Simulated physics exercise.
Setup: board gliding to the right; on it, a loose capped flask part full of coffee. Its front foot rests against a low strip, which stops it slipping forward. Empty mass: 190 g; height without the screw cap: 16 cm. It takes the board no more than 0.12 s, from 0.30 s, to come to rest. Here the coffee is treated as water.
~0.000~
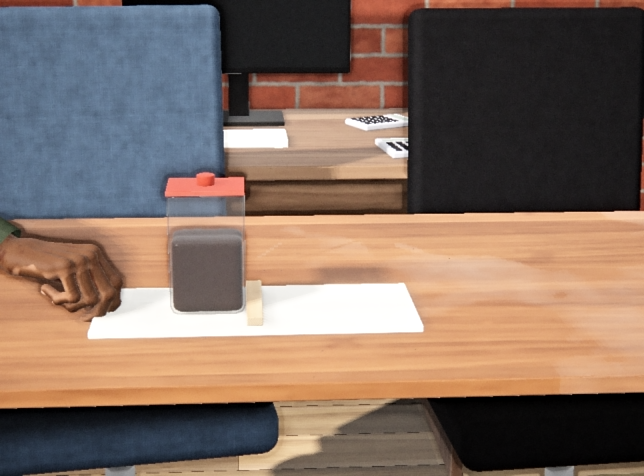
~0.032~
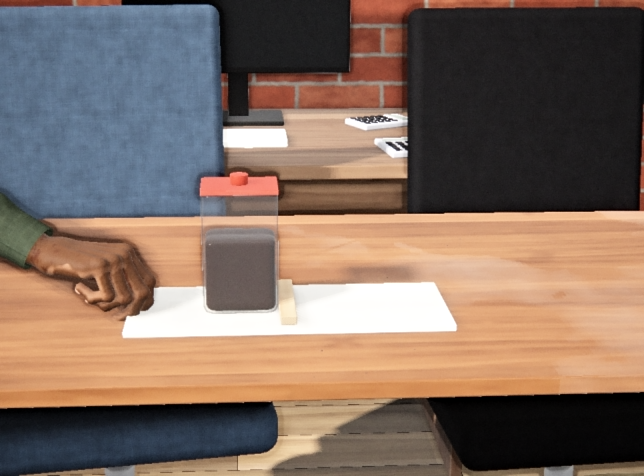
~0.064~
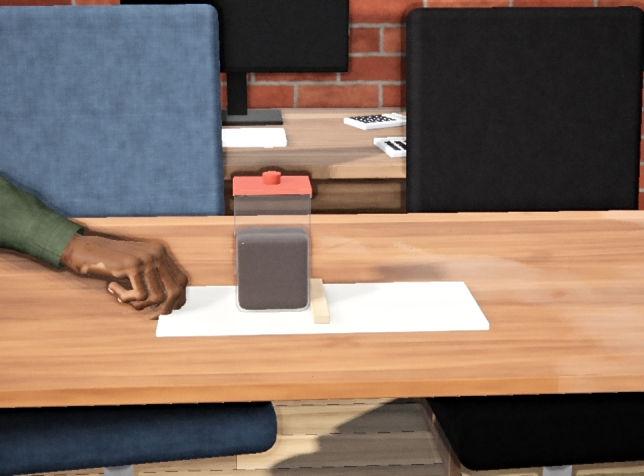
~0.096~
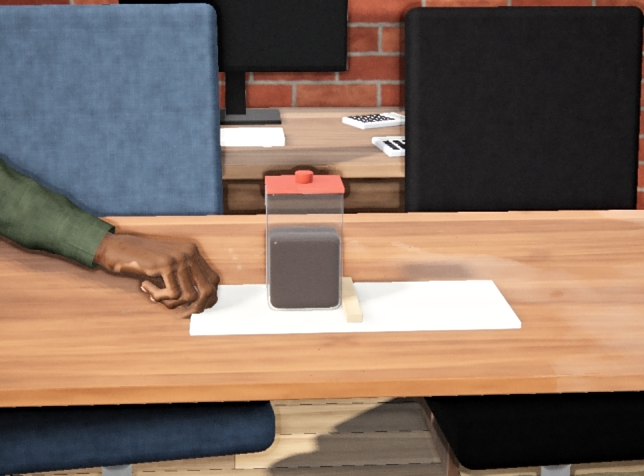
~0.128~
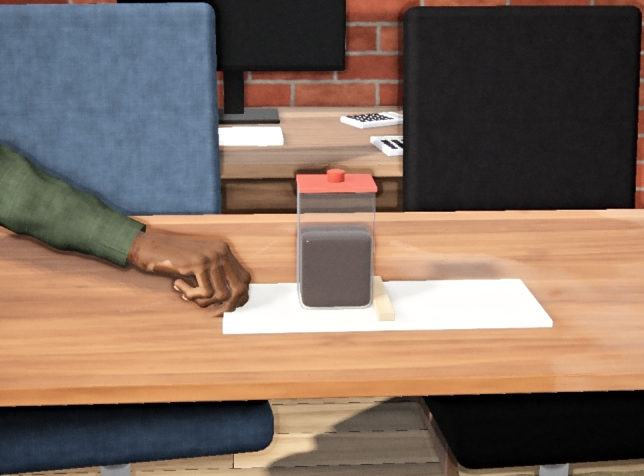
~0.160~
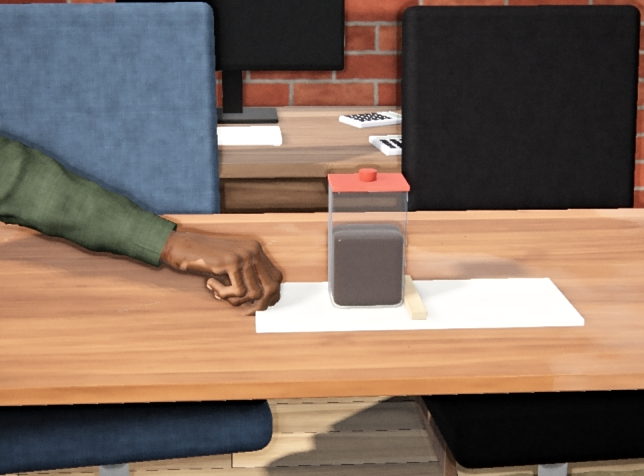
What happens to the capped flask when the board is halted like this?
It ends up lying down.
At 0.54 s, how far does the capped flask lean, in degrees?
I'd say it's tipped close to 34 degrees.
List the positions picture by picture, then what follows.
In the first picture, 0.0 cm from the start; capped flask, level (172, 236) left, (242, 235) right, rim (243, 192).
In the second picture, 4.1 cm from the start; capped flask, level (205, 235) left, (274, 234) right.
In the third picture, 8.3 cm from the start; capped flask, level (238, 234) left, (306, 233) right.
In the fourth picture, 12.4 cm from the start; capped flask, level (269, 233) left, (338, 232) right.
In the fifth picture, 16.5 cm from the start; capped flask, level (301, 232) left, (369, 231) right.
In the sixth picture, 20.6 cm from the start; capped flask, level (332, 230) left, (401, 230) right.
After 0.42 s the board moves at 0.00 m/s; the capped flask leans 12°.
After 0.54 s the capped flask leans 34°.
After 0.70 s the capped flask lies on its side.
After 0.92 s the capped flask lies on its side.
In the end the capped flask lies on its side.
